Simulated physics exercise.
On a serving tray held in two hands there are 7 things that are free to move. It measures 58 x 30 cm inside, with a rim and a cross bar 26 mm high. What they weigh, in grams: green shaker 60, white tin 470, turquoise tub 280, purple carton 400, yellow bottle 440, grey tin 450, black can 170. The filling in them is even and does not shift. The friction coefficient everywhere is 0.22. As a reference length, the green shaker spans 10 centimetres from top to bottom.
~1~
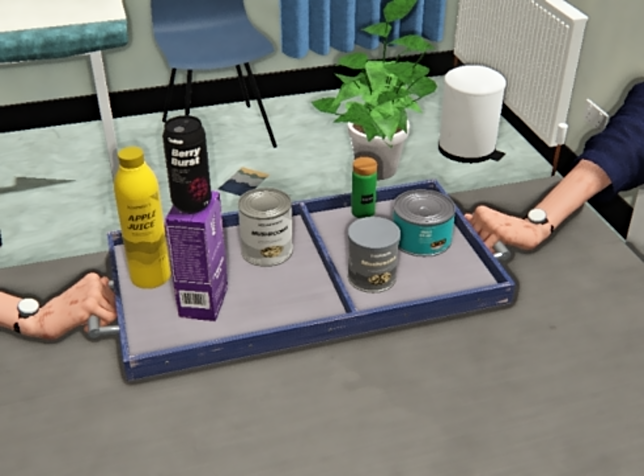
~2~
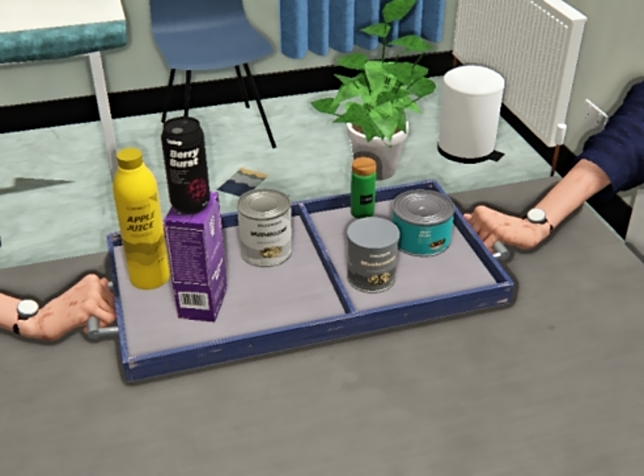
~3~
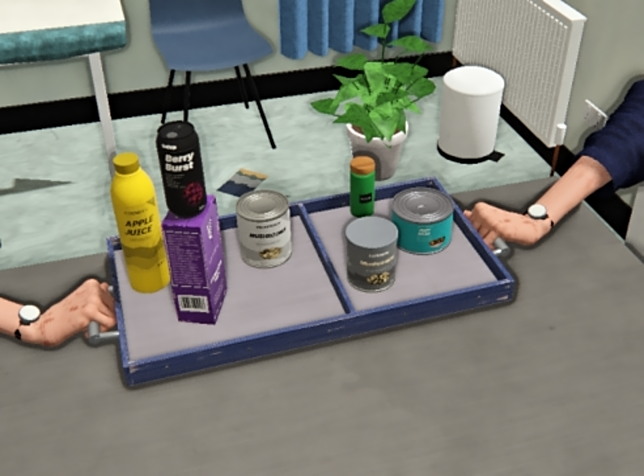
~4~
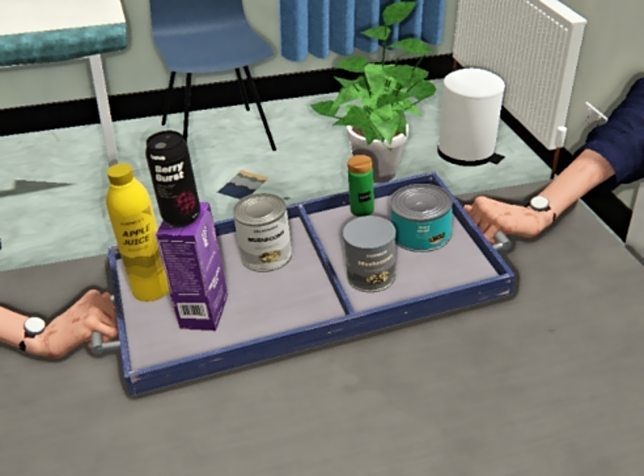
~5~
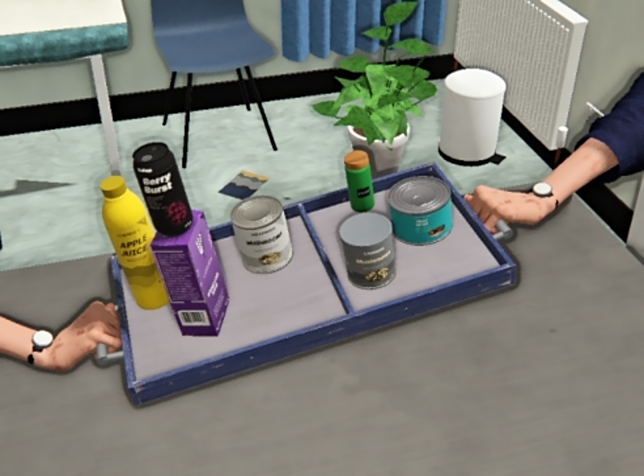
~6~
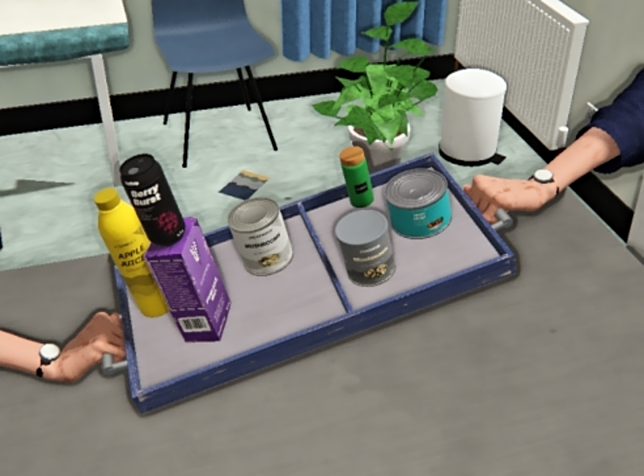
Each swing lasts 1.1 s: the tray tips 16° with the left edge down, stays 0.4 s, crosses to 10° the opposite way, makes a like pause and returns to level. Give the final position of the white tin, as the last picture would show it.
The white tin ends up near (181, 243).
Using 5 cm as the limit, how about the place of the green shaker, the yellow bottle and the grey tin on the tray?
Note: Green shaker departs its position. Yellow bottle is left in place. Grey tin is left in place.
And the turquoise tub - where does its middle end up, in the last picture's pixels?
Its middle comes to rest around (351, 232).
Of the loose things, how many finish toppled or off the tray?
The answer: 2.
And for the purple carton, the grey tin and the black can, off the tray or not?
At the end the purple carton leaves its base, the grey tin remains on its base and the black can leaves its base.
Then, 0.50 s past the last view, tray tilted 16°, left edge down; white tin shifted 6 cm near (226, 252); black can tipped 6° against what carries it; purple carton shifted 7 cm.
Then, 0.80 s past the last view, tray tilted 16°, left edge down; purple carton and black can now off the tray; white tin shifted 14 cm near (180, 269); turquoise tub shifted 12 cm.
Then, 1.20 s past the last view, tray tilted 7°, left edge down; white tin shifted 14 cm near (180, 255); turquoise tub shifted 12 cm; green shaker shifted 8 cm.
Then, 1.80 s past the last view, tray tilted 10°, right edge down; white tin shifted 14 cm near (186, 226); turquoise tub shifted 12 cm; green shaker shifted 8 cm.
Finally, off the tray, purple carton and black can; not toppled but over 5 cm from the start, green shaker, white tin and turquoise tub; the other 2 still in place (within 5 cm). In the last view, white tin near (181, 243).
